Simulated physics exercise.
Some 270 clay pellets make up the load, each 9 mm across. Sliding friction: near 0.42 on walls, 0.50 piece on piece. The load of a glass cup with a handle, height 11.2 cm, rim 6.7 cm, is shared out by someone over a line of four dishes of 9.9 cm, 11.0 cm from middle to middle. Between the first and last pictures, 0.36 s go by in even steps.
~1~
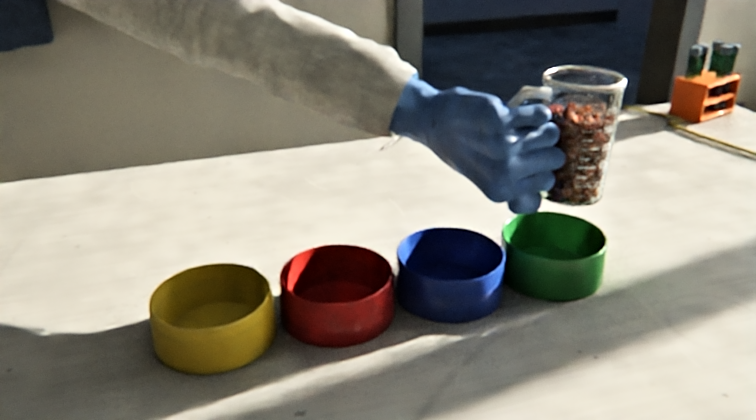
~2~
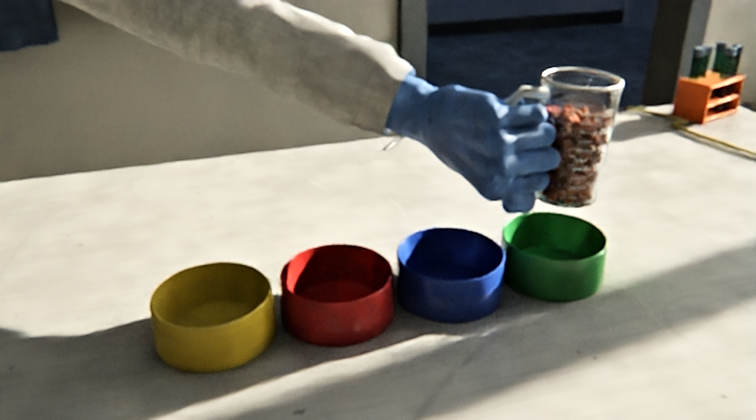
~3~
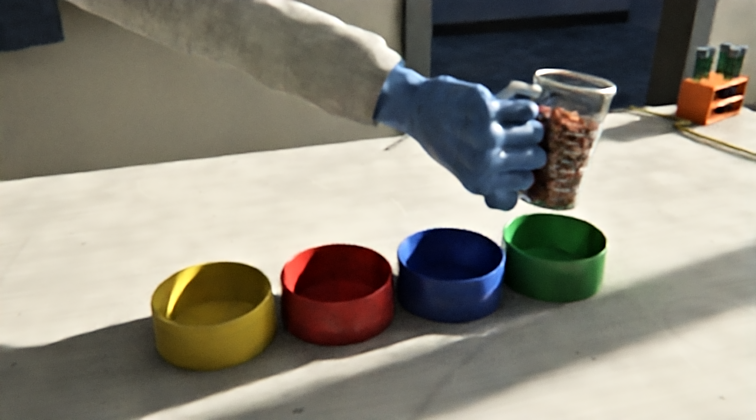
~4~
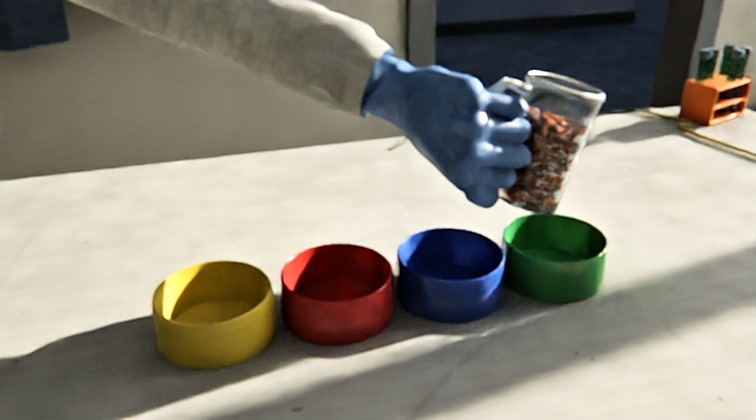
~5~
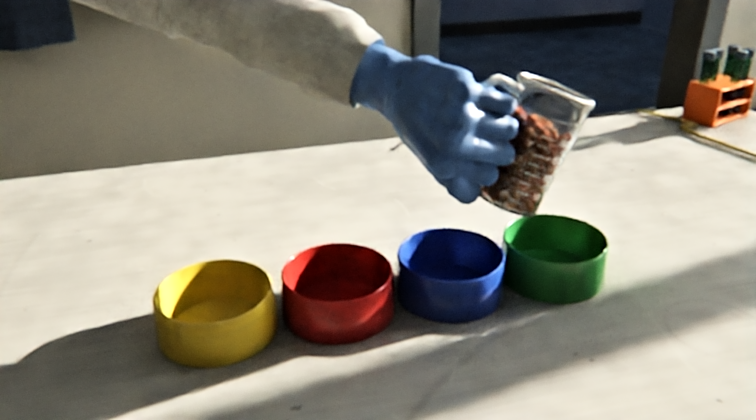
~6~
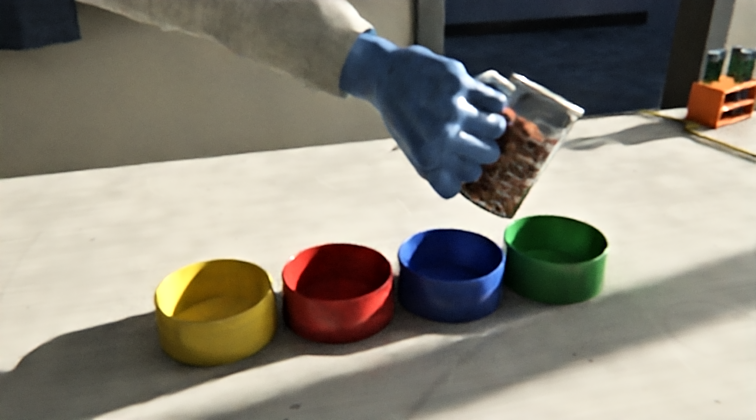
A blue-gloved hand in a pale sleeve reaches in from the upper left over a sunlit, light-coloured table, seen from slightly above. It grips a clear handled cup of reddish-brown pellets above a row of yellow, red, blue and green dishes, with an orange rack at right. The hand moves the cup slowly left, tilting it increasingly rightward, while the view stays nearly still.
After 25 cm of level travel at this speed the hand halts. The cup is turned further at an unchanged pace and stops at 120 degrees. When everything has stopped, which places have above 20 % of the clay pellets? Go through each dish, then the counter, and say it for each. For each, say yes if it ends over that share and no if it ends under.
One by one: Red dish: The share is going to pass a fifth. Blue dish: The share is going to pass a fifth. Green dish: The share is going to stay within a fifth. Yellow dish: The share is going to stay within a fifth. Counter: The share is going to pass a fifth.
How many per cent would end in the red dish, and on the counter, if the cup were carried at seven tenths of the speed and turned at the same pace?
Shares - red 10, counter 10.
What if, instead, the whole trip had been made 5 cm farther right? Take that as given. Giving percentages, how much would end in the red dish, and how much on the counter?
In that case red 0; counter 0.
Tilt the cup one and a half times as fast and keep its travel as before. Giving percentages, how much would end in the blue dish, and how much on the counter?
Then the blue dish would get 60 and the counter 10.
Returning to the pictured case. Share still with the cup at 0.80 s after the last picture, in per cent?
Roughly 100 percent.
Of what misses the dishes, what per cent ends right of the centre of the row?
Estimated share comes to about 50 per cent.
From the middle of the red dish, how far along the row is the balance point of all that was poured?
About 6 cm to its right-hand side.
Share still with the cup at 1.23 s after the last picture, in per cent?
Roughly 40 in a hundred.
Then, 0.49 s after the last picture, tilt 72 degrees; cup holds 100 %.
Then, 0.80 s after the last picture, tilt 101 degrees; cup holds 100 %.
Then, 1.23 s after the last picture, tilt 120 degrees; cup holds 40 %, red 30 %, blue 10 %.
In the end, red 35 %, blue 35 %, green 0 %, yellow 0 %, counter 30 %.
